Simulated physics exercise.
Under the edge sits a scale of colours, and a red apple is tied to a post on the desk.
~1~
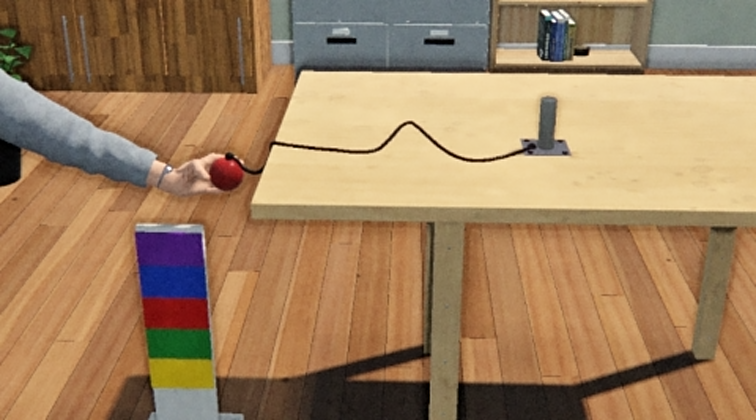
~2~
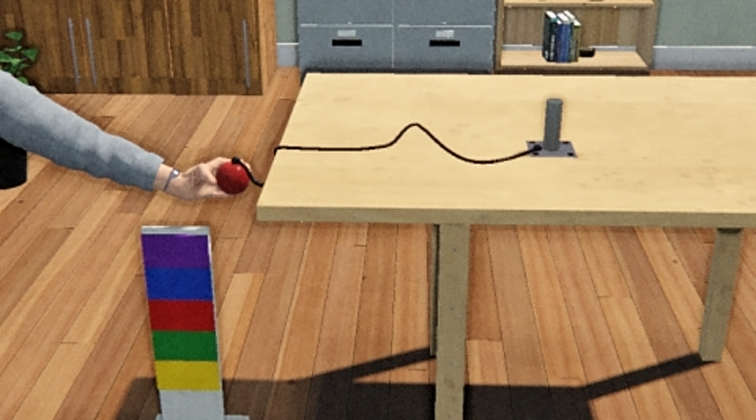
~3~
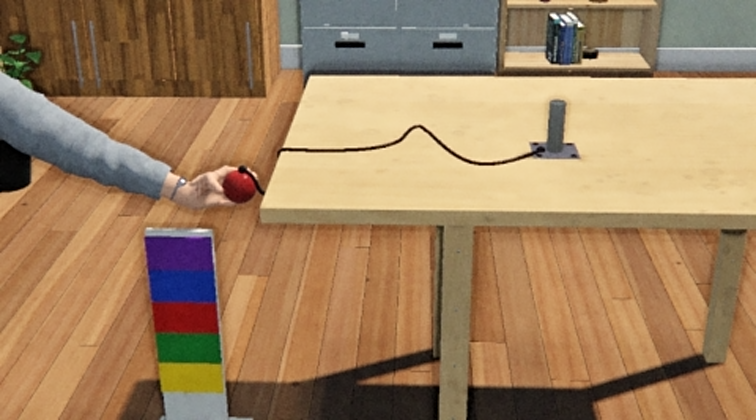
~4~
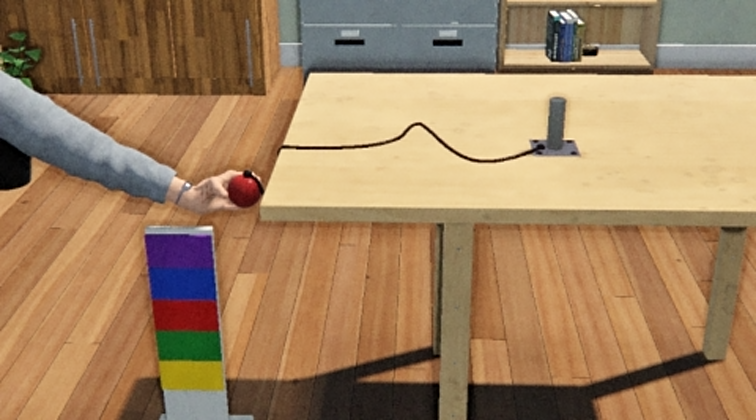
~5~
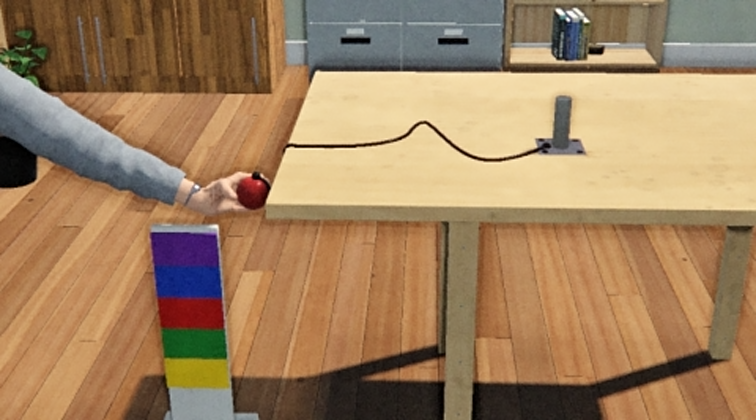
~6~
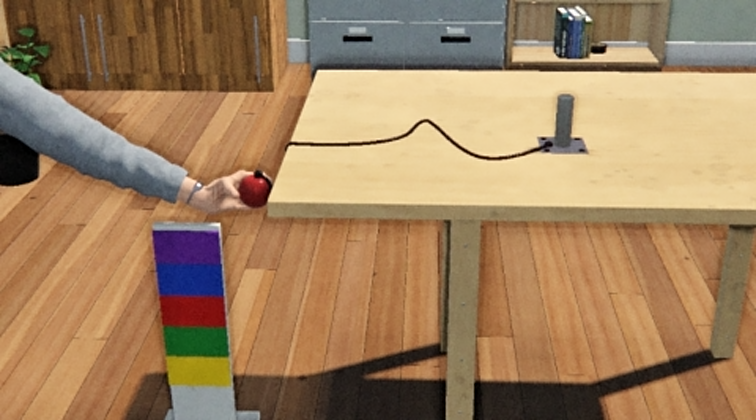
A hand held a red apple, tied by a dark cord to a post on the desk, just off the desk's left edge above a colour scale, and moved it slightly right and down.
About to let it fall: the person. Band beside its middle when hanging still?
Green.
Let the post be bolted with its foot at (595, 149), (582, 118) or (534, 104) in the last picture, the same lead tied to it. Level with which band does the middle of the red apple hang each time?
Result 1: Red. Result 2: Red. Result 3: Green.
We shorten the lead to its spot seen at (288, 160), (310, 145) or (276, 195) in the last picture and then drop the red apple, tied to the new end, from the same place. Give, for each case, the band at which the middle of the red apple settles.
So you'd see blue first, purple second, and for the last: Red.
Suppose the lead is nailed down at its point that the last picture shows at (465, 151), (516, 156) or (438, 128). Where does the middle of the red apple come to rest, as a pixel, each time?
(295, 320), (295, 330), (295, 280).
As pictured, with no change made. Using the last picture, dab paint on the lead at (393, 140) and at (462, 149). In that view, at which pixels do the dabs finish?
They go to (292, 151) and to (435, 140).
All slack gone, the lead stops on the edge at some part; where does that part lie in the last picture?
Approx. (402, 137).
Soon after, apple near (276, 339); level with green.
After that, apple near (325, 330); level with green.
And then, apple near (288, 337); level with green.
In the end, apple near (302, 337); level with green. The green one.
